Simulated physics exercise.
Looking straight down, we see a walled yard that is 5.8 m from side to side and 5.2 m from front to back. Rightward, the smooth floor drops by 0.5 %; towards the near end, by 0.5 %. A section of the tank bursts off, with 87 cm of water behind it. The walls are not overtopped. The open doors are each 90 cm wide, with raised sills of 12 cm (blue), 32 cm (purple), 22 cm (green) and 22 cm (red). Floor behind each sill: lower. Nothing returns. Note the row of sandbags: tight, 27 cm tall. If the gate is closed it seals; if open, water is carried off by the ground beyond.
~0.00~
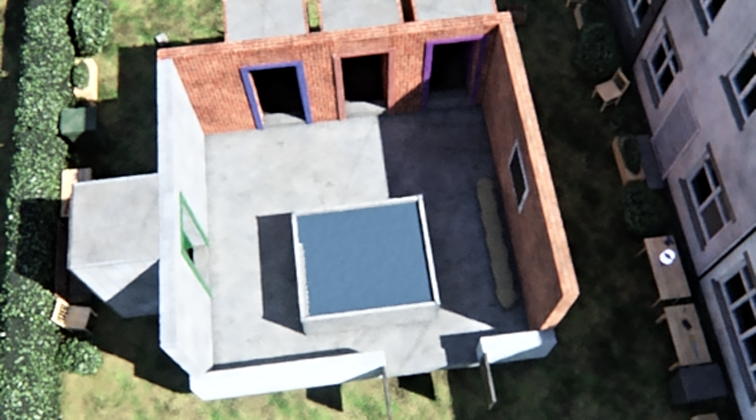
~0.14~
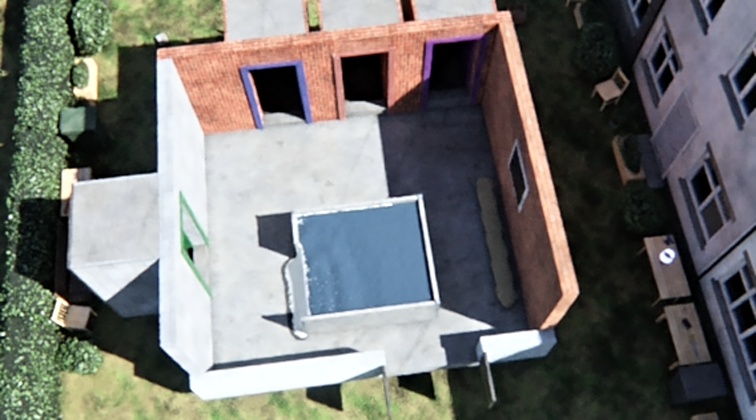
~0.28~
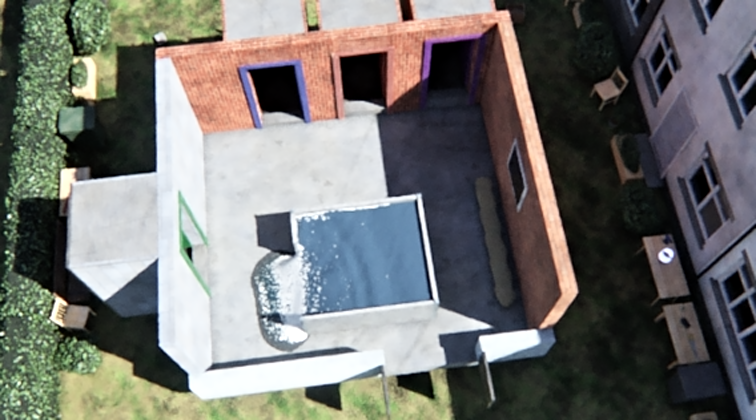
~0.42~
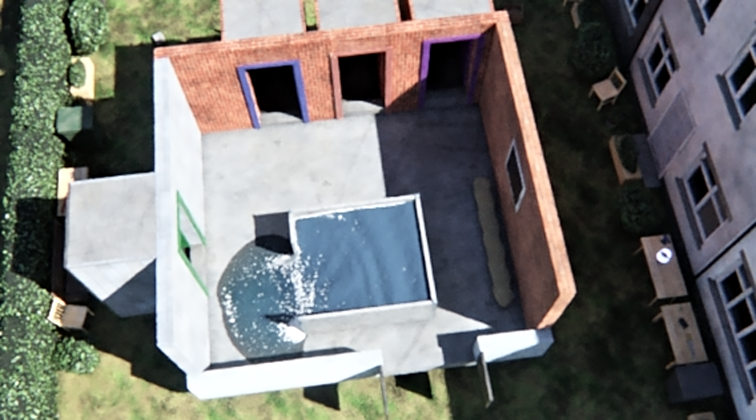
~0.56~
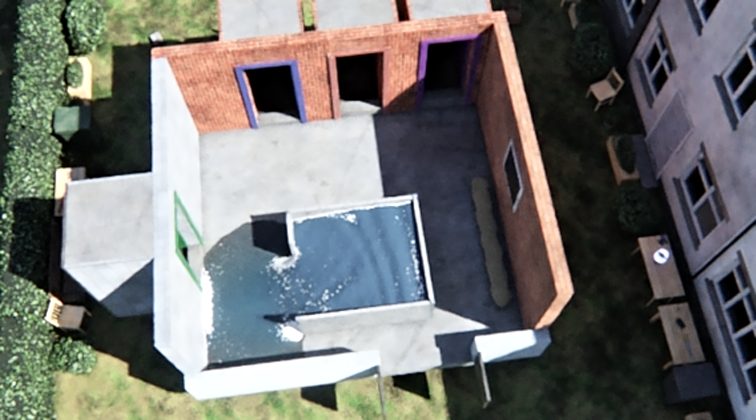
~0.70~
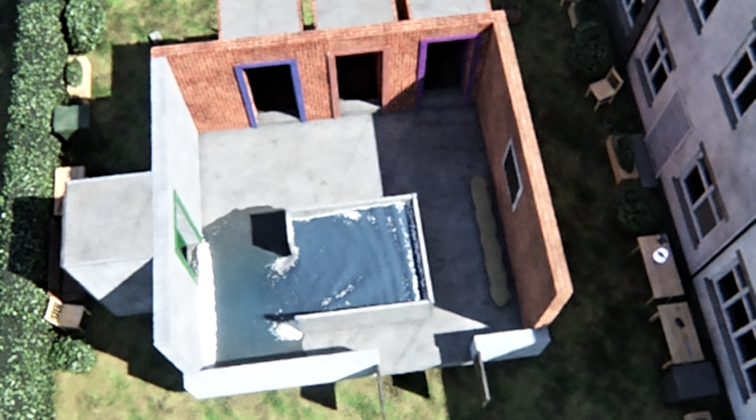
At first, dark water lies still in a square tank inside a walled yard with brick and white walls. Then the tank's left side bursts open and foaming water pours onto the pale floor, fanning out in a widening pool that reaches the white left wall and spreads along it.
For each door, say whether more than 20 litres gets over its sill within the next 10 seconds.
In order: The blue door is going to break the limit; the purple door is going to hold within the limit; the green door is going to break the limit; the red door is going to hold within the limit.
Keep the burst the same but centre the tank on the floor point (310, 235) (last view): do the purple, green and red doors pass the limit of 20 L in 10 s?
So the purple door keeps within it, the green door tops the limit and the red door keeps within it.
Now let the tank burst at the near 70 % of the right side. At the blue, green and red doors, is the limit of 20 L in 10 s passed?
In that case, blue door: Less than that, green door: Less than that, red door: Less than that.
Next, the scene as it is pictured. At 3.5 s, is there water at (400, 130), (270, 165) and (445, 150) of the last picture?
First spot submerged, second submerged, third not yet wet.
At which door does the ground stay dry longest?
The purple door.
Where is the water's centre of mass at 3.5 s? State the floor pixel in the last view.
Its balance point sits around (306, 268).
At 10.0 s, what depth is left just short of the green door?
Roughly 8.0 centimetres.
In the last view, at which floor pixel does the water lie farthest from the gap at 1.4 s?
(199, 144).
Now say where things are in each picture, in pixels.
In the first frame, still water, 87 cm deep, in the tank at (364, 258).
In the second frame, the front is at (304, 337), 0.8 m from the gap at (304, 290); 0.4 m2 of floor is under water; 87 cm left at the back of the tank.
In the third frame, water pours out at (304, 291) and has run 1.1 m, to (259, 268); typically 14 cm deep outside, 87 cm at the tank's back.
In the fourth frame, the front is at (220, 290), 1.6 m from the gap at (302, 291); 2.9 m2 of floor is under water; 87 cm left at the back of the tank.
In the fifth frame, the front is at (208, 351), 2.0 m from the gap at (300, 292); 4.6 m2 of floor is under water; 82 cm left at the back of the tank.
In the sixth frame, the front is at (202, 233), 2.3 m from the gap at (299, 291); 5.3 m2 of floor is under water; 74 cm left at the back of the tank.
After 1.4 s water covers 25 % of the floor and is deepest (74 cm) near (208, 380); blue door not reached, purple door not reached, green door 42 cm at the sill, 46 L in, red door not reached.
After 2.2 s water covers 40 % of the floor and is deepest (56 cm) near (208, 380); blue door not reached, purple door not reached, green door 41 cm at the sill, 135 L in, red door not reached.
After 3.5 s water covers 65 % of the floor and is deepest (38 cm) near (520, 331); blue door 21 cm at the sill, 23 L in, purple door not reached, green door 27 cm at the sill, 204 L in, red door 9 cm at the sill, 0 L in.
After 6.0 s water covers 90 % of the floor and is deepest (26 cm) near (475, 114); blue door 17 cm at the sill, 81 L in, purple door 17 cm at the sill, 0 L in, green door 16 cm at the sill, 212 L in, red door 9 cm at the sill, 0 L in.
After 10.0 s water covers 95 % of the floor and is deepest (20 cm) near (503, 342); blue door 9 cm at the sill, 95 L in, purple door 17 cm at the sill, 0 L in, green door 8 cm at the sill, 212 L in, red door 9 cm at the sill, 0 L in.
